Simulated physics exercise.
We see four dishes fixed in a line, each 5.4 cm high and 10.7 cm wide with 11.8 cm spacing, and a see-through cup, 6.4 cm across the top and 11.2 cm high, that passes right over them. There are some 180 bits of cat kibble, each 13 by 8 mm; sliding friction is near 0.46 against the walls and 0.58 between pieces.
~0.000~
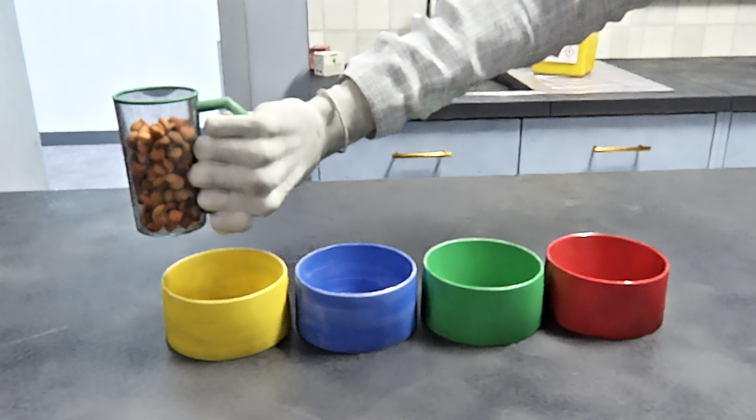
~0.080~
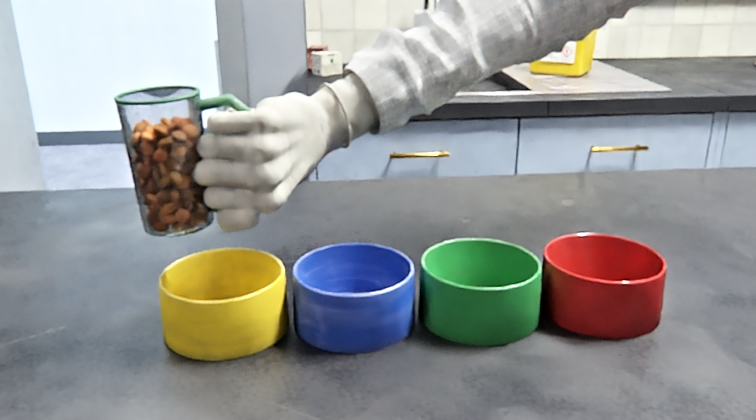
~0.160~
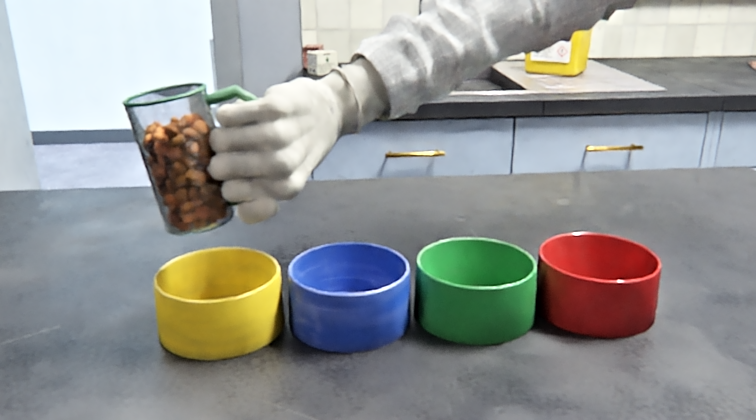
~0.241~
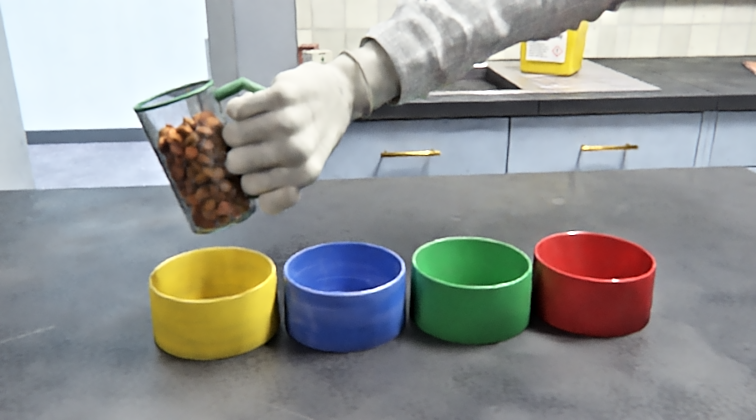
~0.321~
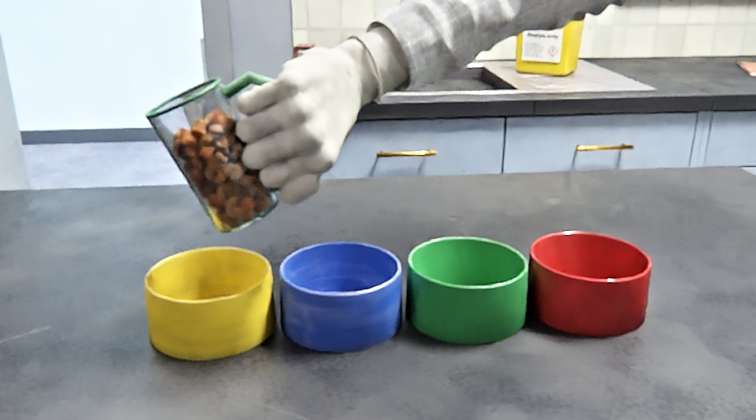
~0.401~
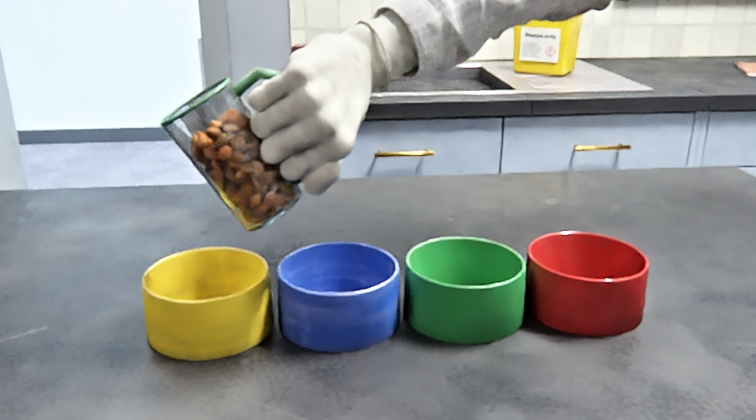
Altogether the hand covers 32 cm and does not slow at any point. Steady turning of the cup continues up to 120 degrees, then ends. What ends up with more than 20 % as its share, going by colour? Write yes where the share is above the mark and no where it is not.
Red: No, blue: No, green: Yes, yellow: No, counter: No.
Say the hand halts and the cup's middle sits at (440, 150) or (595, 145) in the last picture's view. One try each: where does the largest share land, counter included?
Blue, then green.
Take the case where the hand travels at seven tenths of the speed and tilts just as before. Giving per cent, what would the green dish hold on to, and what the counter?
Shares - green 10, counter 10.
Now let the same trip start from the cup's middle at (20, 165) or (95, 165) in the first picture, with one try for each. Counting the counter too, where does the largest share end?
Most goes to: Blue; blue.
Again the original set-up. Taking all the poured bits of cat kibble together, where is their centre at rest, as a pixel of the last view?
Roughly pixel (447, 296).
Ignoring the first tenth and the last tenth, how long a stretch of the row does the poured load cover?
Length: Approx. 6 cm.
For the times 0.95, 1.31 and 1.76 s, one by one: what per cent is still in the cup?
100, 95, 25.
After 0.95 s, tilt 81 degrees; cup holds 100 %.
After 1.31 s, tilt 114 degrees; cup holds 95 %, blue 5 %.
Then, at 1.76 s, tilt 120 degrees; cup holds 25 %, blue 5 %, green 65 %.
In the end, at 2.7 s, red 0 %, blue 5 %, green 90 %, yellow 0 %, counter 5 %.
